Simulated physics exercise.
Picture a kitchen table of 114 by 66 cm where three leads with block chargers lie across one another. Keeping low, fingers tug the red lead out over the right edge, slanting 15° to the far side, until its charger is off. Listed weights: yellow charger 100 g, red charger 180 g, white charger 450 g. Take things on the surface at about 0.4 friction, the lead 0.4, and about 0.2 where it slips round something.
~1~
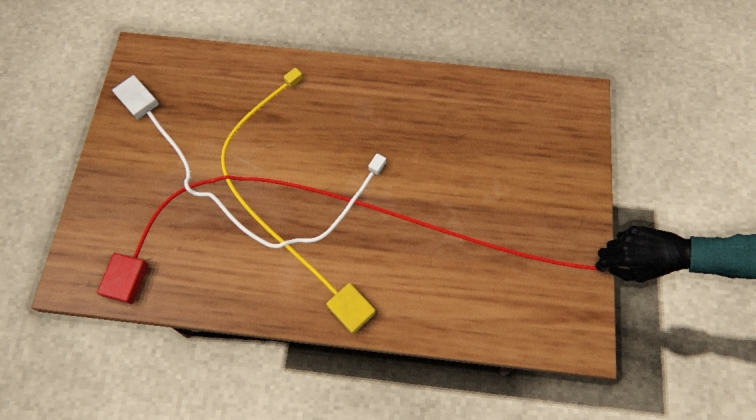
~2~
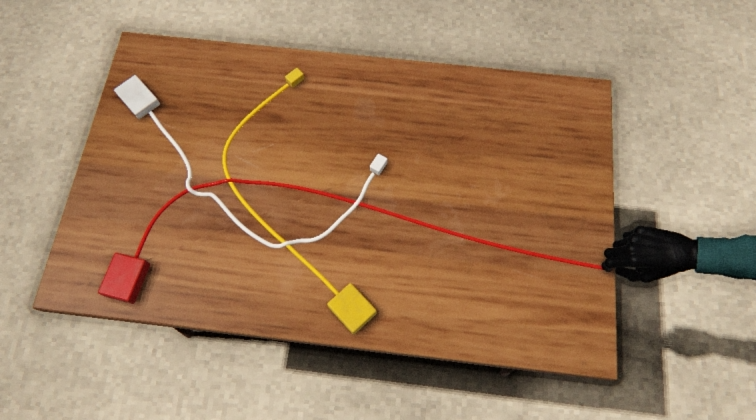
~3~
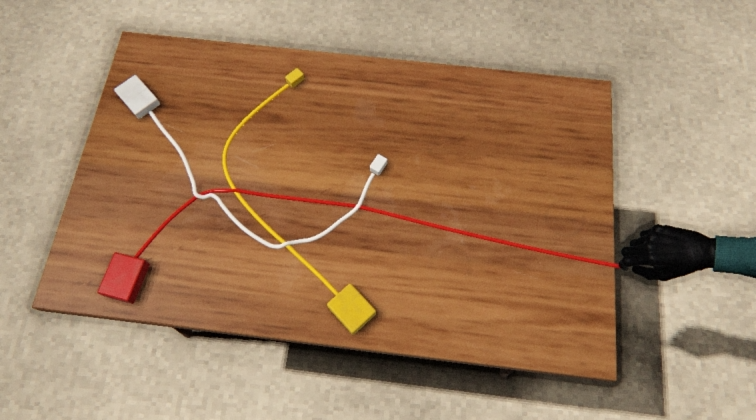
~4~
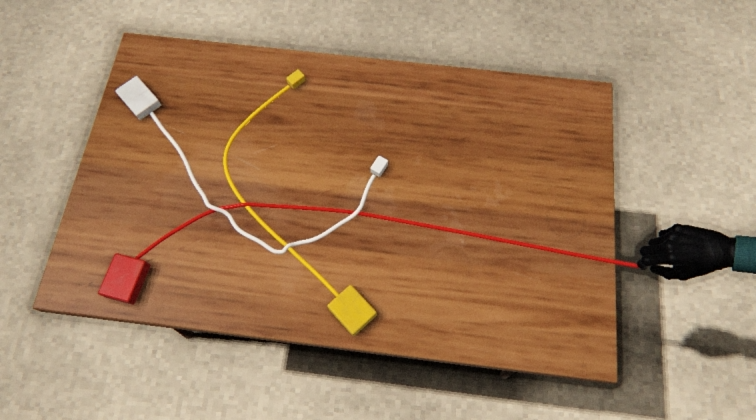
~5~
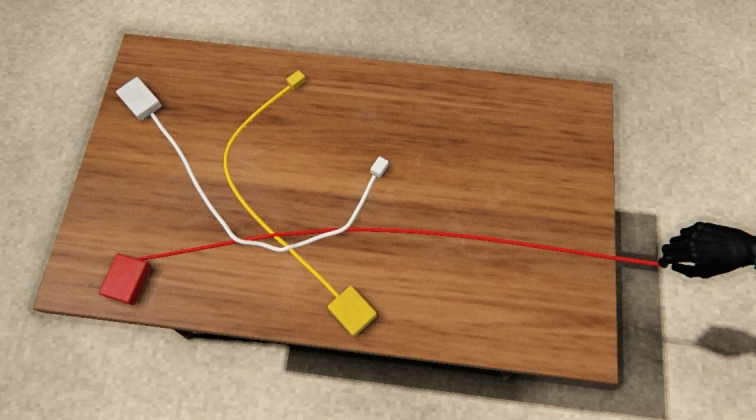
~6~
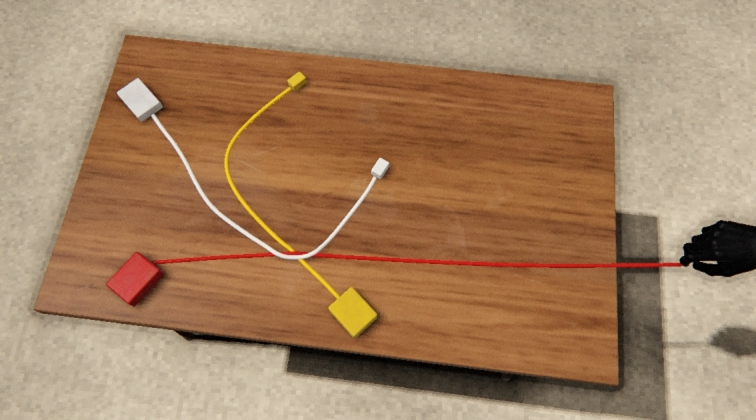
The clip shows a black-gloved hand pulling a red cord rightward past a wooden table's edge, straightening it across yellow and white cords; the white cord shifts slightly, and then the red block moves a little to the right.
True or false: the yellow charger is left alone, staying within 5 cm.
True.
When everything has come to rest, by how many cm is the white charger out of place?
The white charger ends 0 cm from its start.
Next, the red lead's tail end at (308, 278); red charger 31 cm off its start.
Then, the red lead's tail end at (464, 262); red charger 62 cm off its start.
After that, the red lead's tail end at (622, 249); red charger 95 cm off its start at (606, 247).
Later, the red lead has left the top; red charger over the edge.
At the end, the red lead has left the top; yellow charger 1 cm off its start at (357, 311), red charger over the edge.
